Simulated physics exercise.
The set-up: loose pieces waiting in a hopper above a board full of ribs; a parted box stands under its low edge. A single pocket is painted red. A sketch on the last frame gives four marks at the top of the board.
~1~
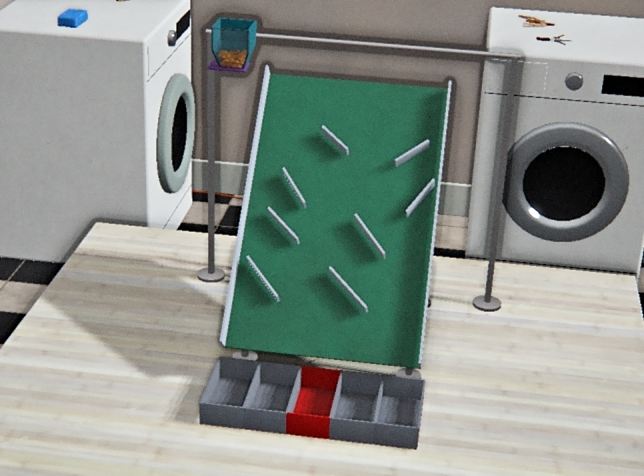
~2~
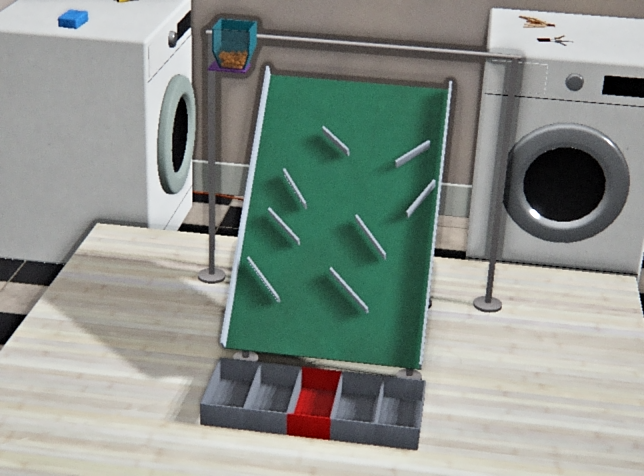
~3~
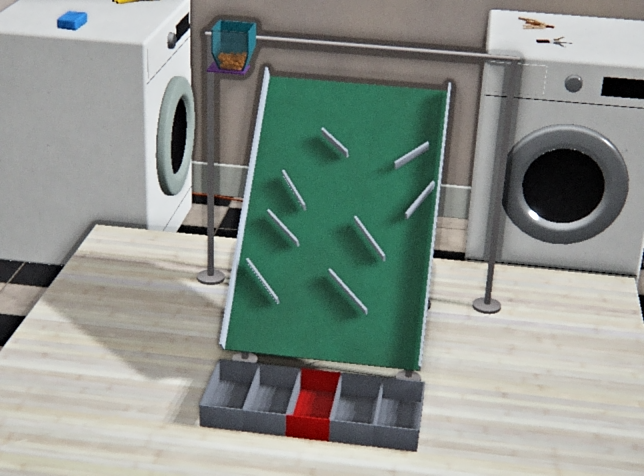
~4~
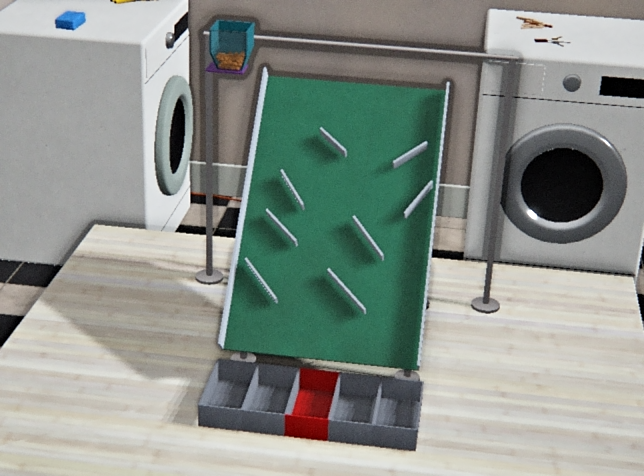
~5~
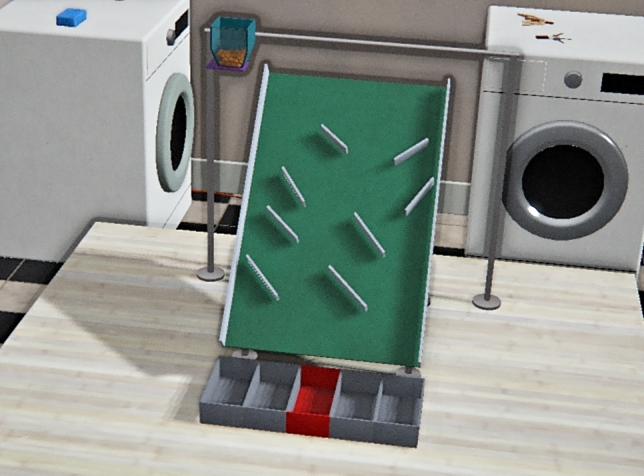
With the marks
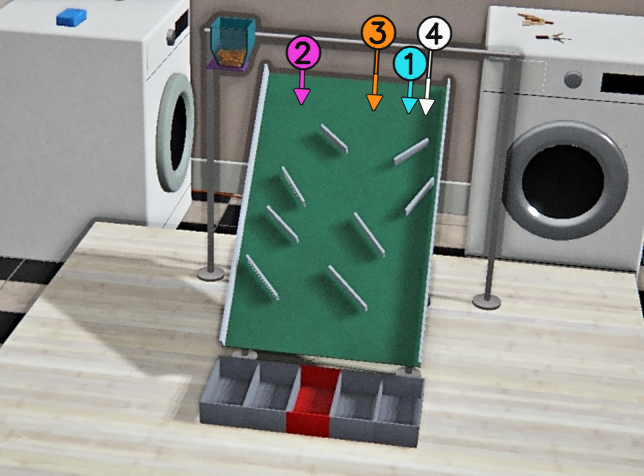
A green ribbed board stands motionless above a divided box with one red pocket.
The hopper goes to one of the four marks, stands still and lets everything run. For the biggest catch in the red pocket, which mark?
Use mark 2.
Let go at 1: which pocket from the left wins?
The fifth.
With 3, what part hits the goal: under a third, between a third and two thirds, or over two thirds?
It is under a third.
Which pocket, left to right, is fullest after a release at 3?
The fifth.
On the marked copy, mark 1 meets the board at (409, 107); mark 2 meets the board at (301, 98); mark 3 meets the board at (373, 104); mark 4 meets the board at (426, 109).
If 1 is chosen, a small share in the red pocket, the bulk in other pockets, a small share outside the box.
If 2 is chosen, close to a third in the red pocket, close to two thirds in other pockets, only a few outside the box.
If 3 is chosen, only a few in the red pocket, all but a few in other pockets.
If 4 is chosen, only a few in the red pocket, the bulk in other pockets, a small share held on the board, a small share outside the box.
